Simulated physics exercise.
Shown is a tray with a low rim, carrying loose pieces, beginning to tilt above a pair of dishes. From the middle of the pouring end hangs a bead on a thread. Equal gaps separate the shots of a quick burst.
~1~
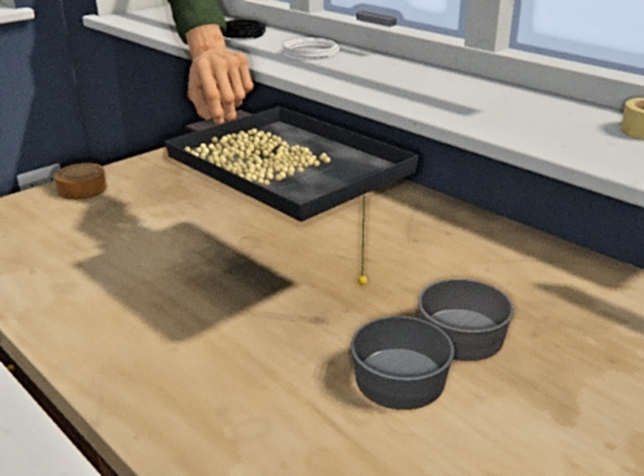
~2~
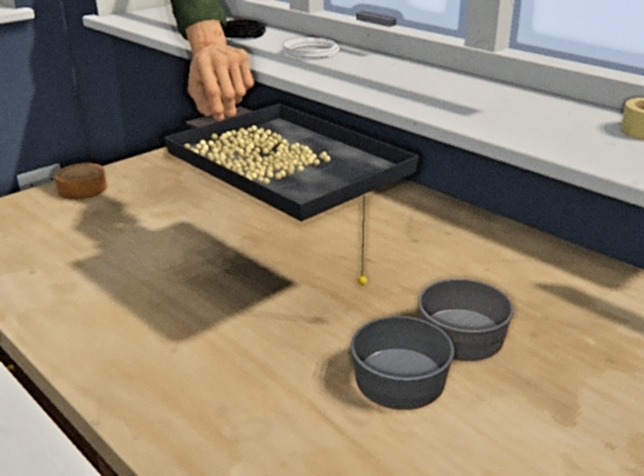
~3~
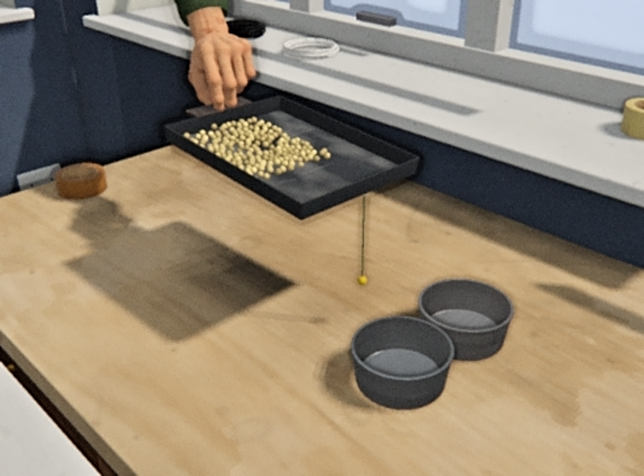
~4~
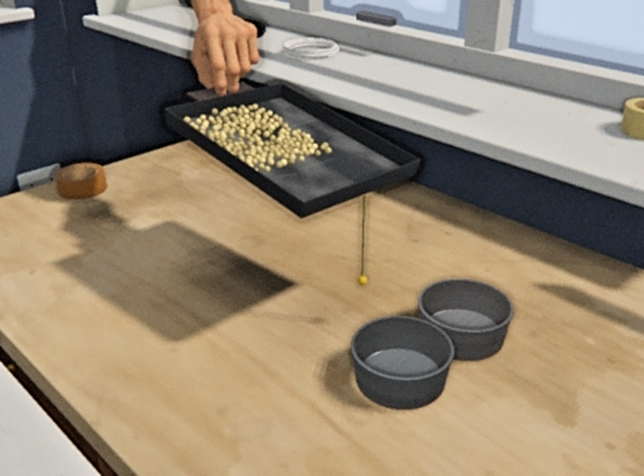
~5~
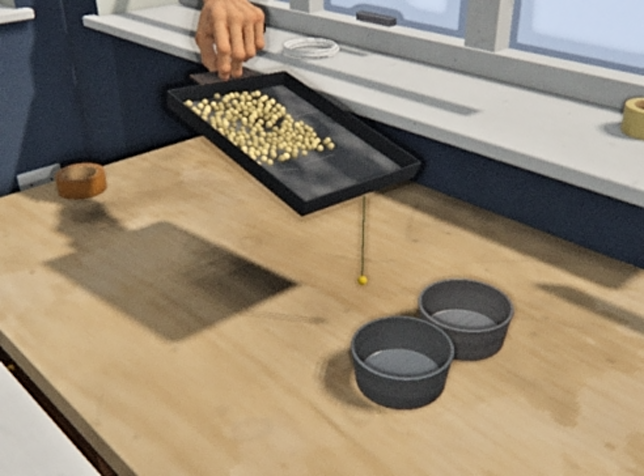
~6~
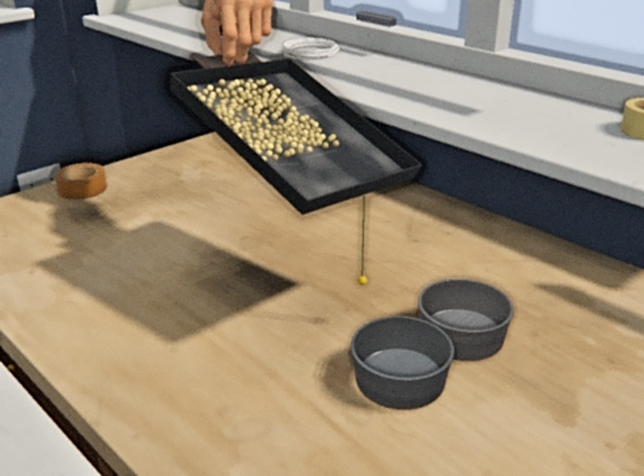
A dark tray of pale soya beans, held by a hand above two grey dishes, stayed level at first, then its held end rose steadily, and some of the beans began to shift.
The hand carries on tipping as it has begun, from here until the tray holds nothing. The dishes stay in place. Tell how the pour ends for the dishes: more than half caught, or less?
The greater share ends up outside the dishes.
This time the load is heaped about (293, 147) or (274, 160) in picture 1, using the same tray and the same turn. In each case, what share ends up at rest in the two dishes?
You'd get near 10 percent first and near 20 percent next.
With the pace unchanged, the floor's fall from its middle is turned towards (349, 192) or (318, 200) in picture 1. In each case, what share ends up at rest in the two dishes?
40 % and 10 %, roughly.
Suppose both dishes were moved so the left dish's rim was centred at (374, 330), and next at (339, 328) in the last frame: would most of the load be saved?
First try: A majority; second try: A majority.
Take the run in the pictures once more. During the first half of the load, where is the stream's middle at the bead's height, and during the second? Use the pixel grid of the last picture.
Earlier portion about (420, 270); later portion about (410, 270).
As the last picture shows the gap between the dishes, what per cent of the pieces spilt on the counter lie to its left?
It amounts to some 60 percent.
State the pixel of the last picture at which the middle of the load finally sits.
Roughly at (431, 310), give or take.
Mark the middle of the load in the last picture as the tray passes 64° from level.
The middle of the pieces shows up near (388, 181).
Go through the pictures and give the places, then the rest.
The first frame shows corners of the pouring end (301, 204) and (416, 155), level; middle of the load (254, 157), soya beans; left dish (440, 383); right dish (502, 336); bead on its thread (362, 281).
The second frame shows corners of the pouring end (301, 203) and (416, 156), level; middle of the load (254, 154).
The third frame shows corners of the pouring end (302, 202) and (417, 157), tipped barely, lowest at the right corner; middle of the load (254, 147).
The fourth frame shows corners of the pouring end (304, 201) and (418, 160), tipped a little, lowest at the right corner; middle of the load (255, 137).
The fifth frame shows corners of the pouring end (306, 200) and (419, 162), tipped clearly, lowest at the right corner; middle of the load (258, 126).
The sixth frame shows corners of the pouring end (308, 199) and (420, 164), tipped clearly, lowest at the right corner; middle of the load (263, 118), roughly a third on the move; left dish (440, 383); right dish (502, 336).
Just after the last frame, tray tipped steeply; the larger part on the tray; just a few in the left dish; just a few outside both; roughly a quarter in the air.
A moment on, tray tipped past a quarter turn; roughly two thirds on the tray; just a few in the left dish; about a tenth in the right dish; roughly a quarter outside both; about a tenth in the air.
Further on, tray tipped past a quarter turn; about a tenth in the left dish; about a tenth in the right dish; the larger part outside both.
When it is over, tray tipped past a quarter turn; about a tenth in the left dish; about a tenth in the right dish; the larger part outside both.
